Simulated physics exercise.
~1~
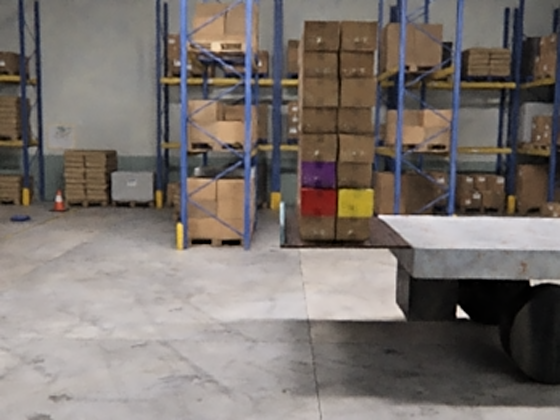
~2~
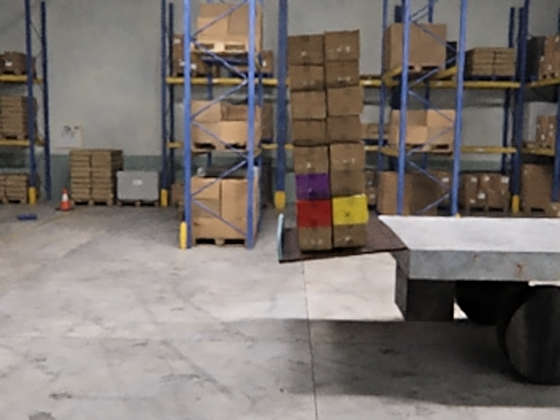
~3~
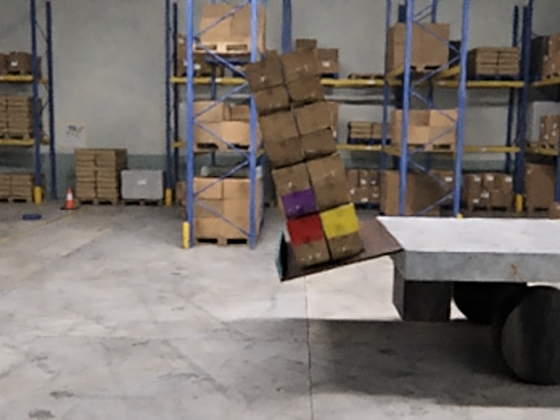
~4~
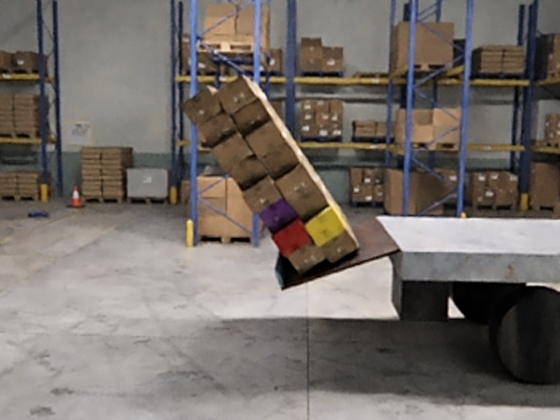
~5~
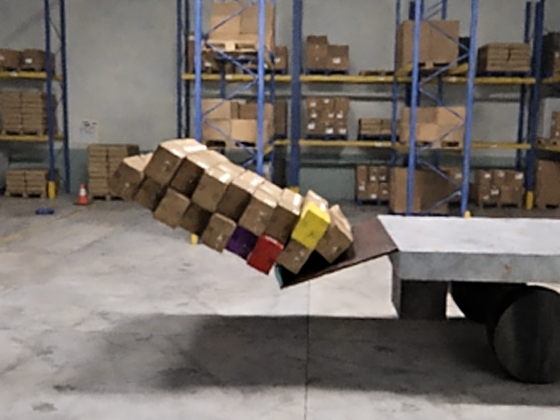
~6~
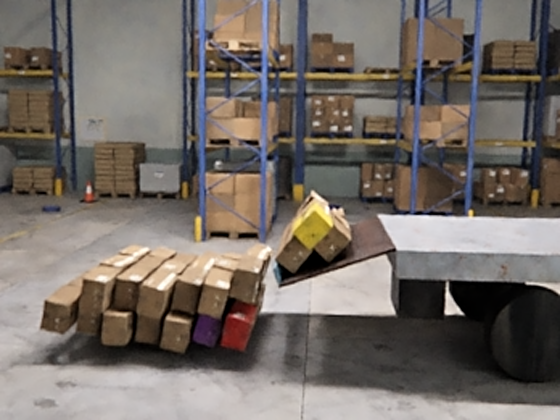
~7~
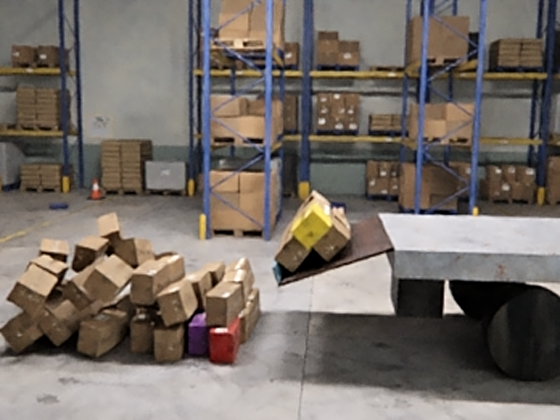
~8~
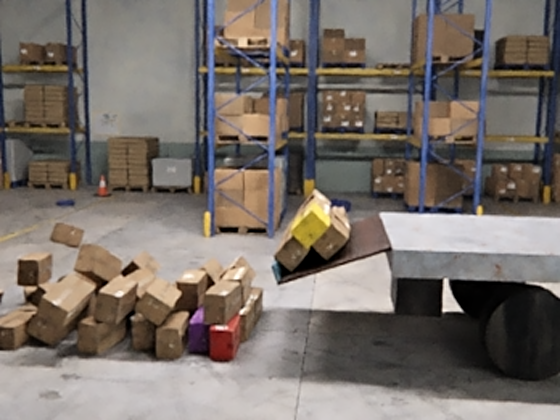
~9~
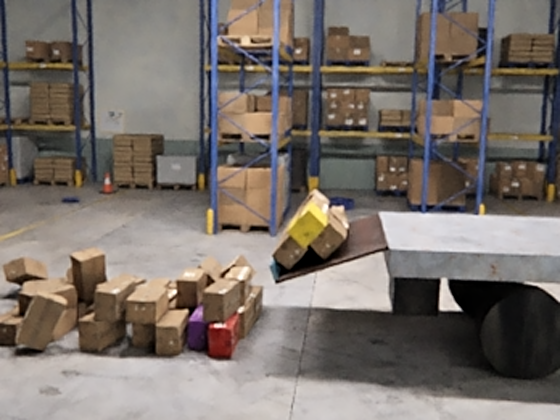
A tall stack of cartons leans left as its flap droops, then mostly topples onto the floor.
